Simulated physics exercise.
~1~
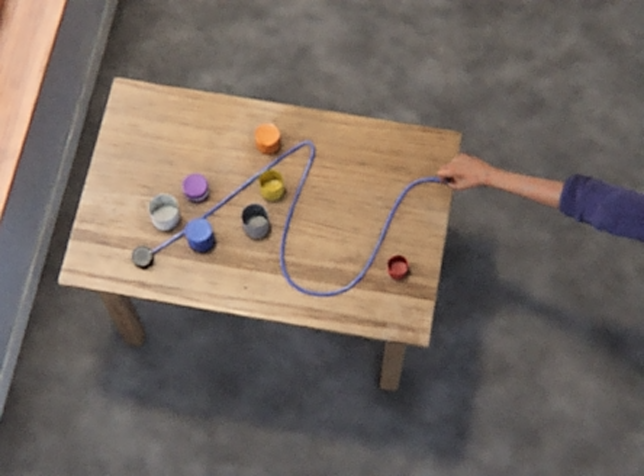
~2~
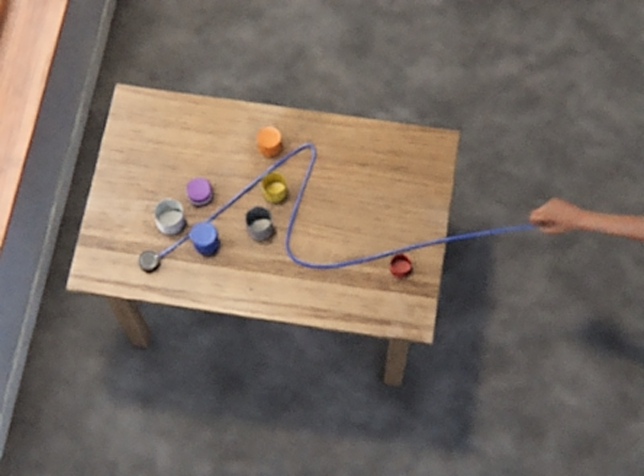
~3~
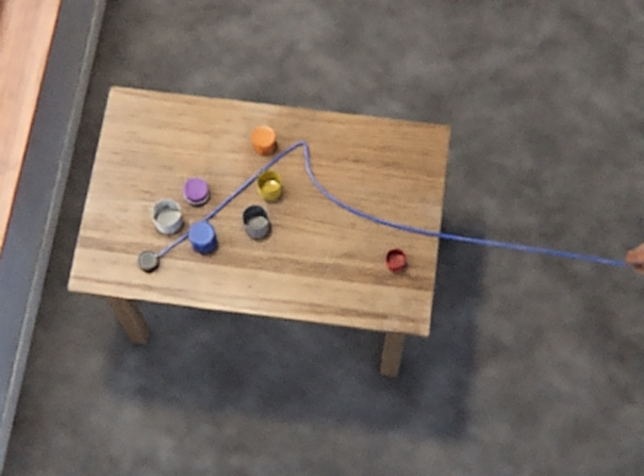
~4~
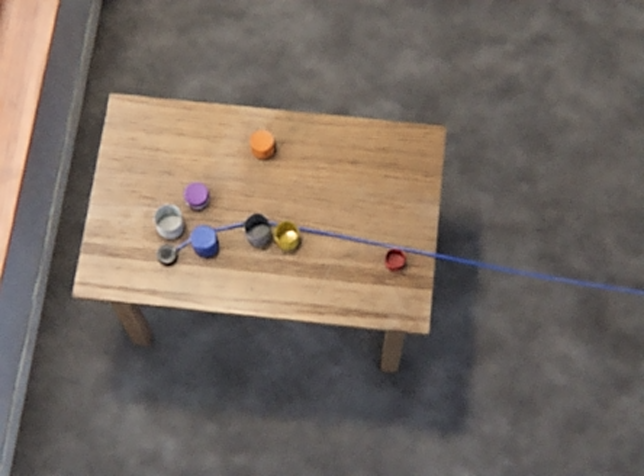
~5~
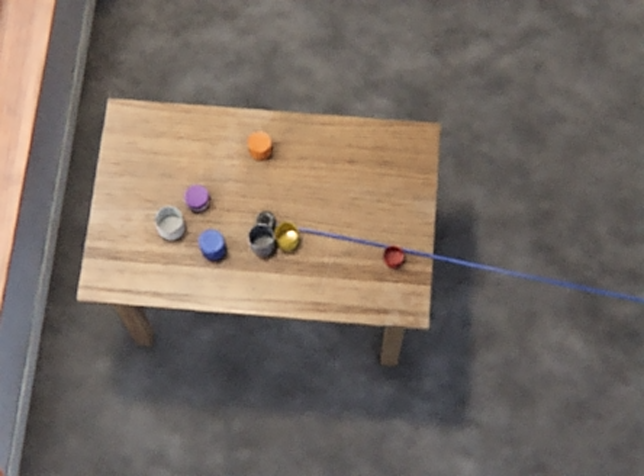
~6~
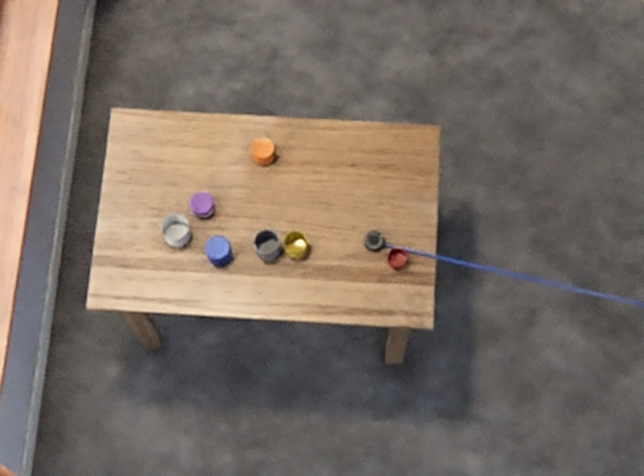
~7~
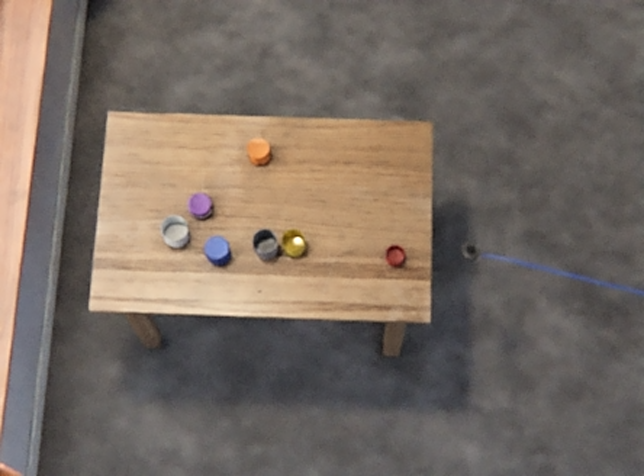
At the start, a hand at the right edge of a wooden table holds a blue cable that winds back among small cups and tubs to a little black base at the lower left. The hand pulls rightward, drawing out the wide loop, and moves out of view. As the cable straightens, the yellow mug is dragged down beside the grey cup, and the base begins sliding. It passes the blue tub, nudging it slightly, and squeezes by the grey cup and yellow mug. Then it slides past the red cup and leaves the right edge, while the other things remain on the table.
